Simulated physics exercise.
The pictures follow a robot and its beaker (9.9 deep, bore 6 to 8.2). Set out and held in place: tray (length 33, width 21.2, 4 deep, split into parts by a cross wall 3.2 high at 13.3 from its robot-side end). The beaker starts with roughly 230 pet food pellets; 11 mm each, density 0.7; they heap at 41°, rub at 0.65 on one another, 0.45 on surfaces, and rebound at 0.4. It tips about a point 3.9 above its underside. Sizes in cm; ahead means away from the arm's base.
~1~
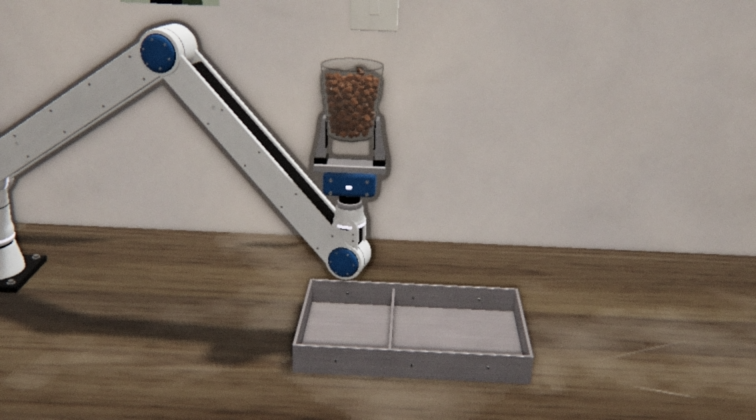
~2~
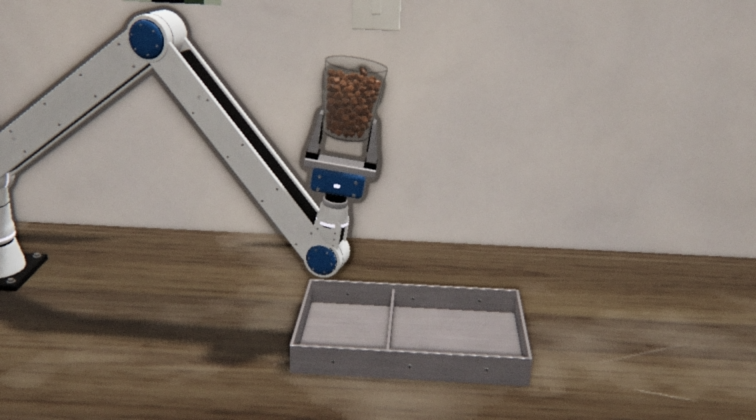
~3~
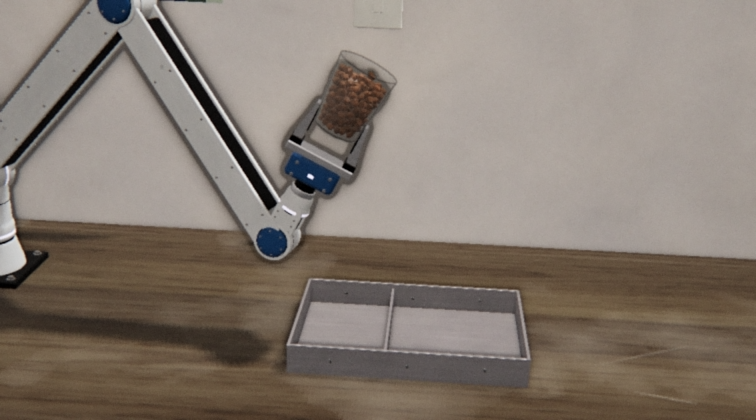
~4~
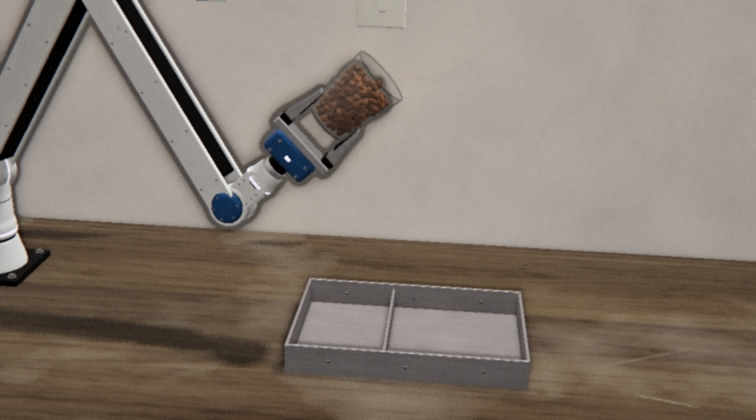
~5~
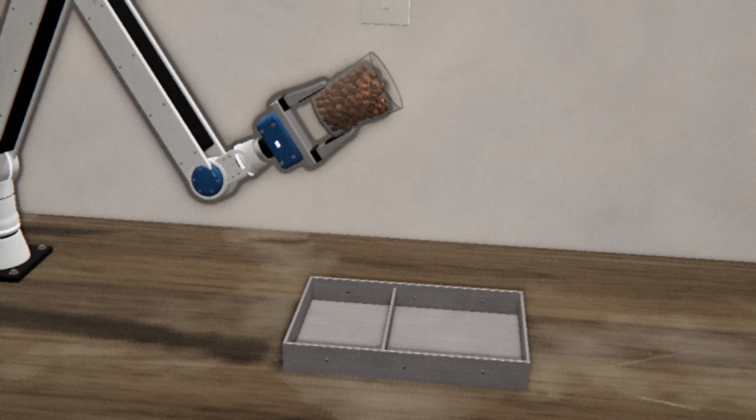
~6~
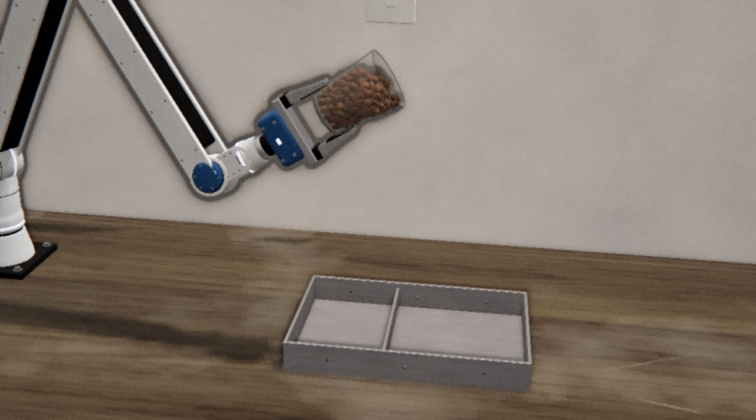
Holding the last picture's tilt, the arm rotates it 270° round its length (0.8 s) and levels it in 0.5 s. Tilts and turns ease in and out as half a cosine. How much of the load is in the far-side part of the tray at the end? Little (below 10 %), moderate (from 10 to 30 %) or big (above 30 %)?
Answer: Little; below 10 % of the pet food pellets finish in the far-side part of the tray.
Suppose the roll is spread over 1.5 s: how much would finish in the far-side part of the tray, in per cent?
In that case some 0 per cent.
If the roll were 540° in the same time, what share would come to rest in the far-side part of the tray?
It would be near 0 per cent.
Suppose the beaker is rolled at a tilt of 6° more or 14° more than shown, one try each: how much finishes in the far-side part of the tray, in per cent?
About 0 and 10 per cent.
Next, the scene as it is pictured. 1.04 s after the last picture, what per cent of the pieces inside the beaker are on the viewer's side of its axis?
Roughly 50 per cent.
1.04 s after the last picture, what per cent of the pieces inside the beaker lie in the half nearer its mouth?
About 50 per cent.
Then, 0.52 s after the last picture, tipped 58°, highest piece 41 above the table; 230 in the beaker.
Then, 1.04 s after the last picture, tipped 31°, highest piece 41 above the table; 230 in the beaker.
Then, 1.50 s after the last picture, upright, highest piece 42 above the table; 230 in the beaker.
Then, 2.20 s after the last picture, upright, highest piece 42 above the table; 230 in the beaker.
Final count, 230 in the beaker. That is 0 % in the far-side part of the tray.
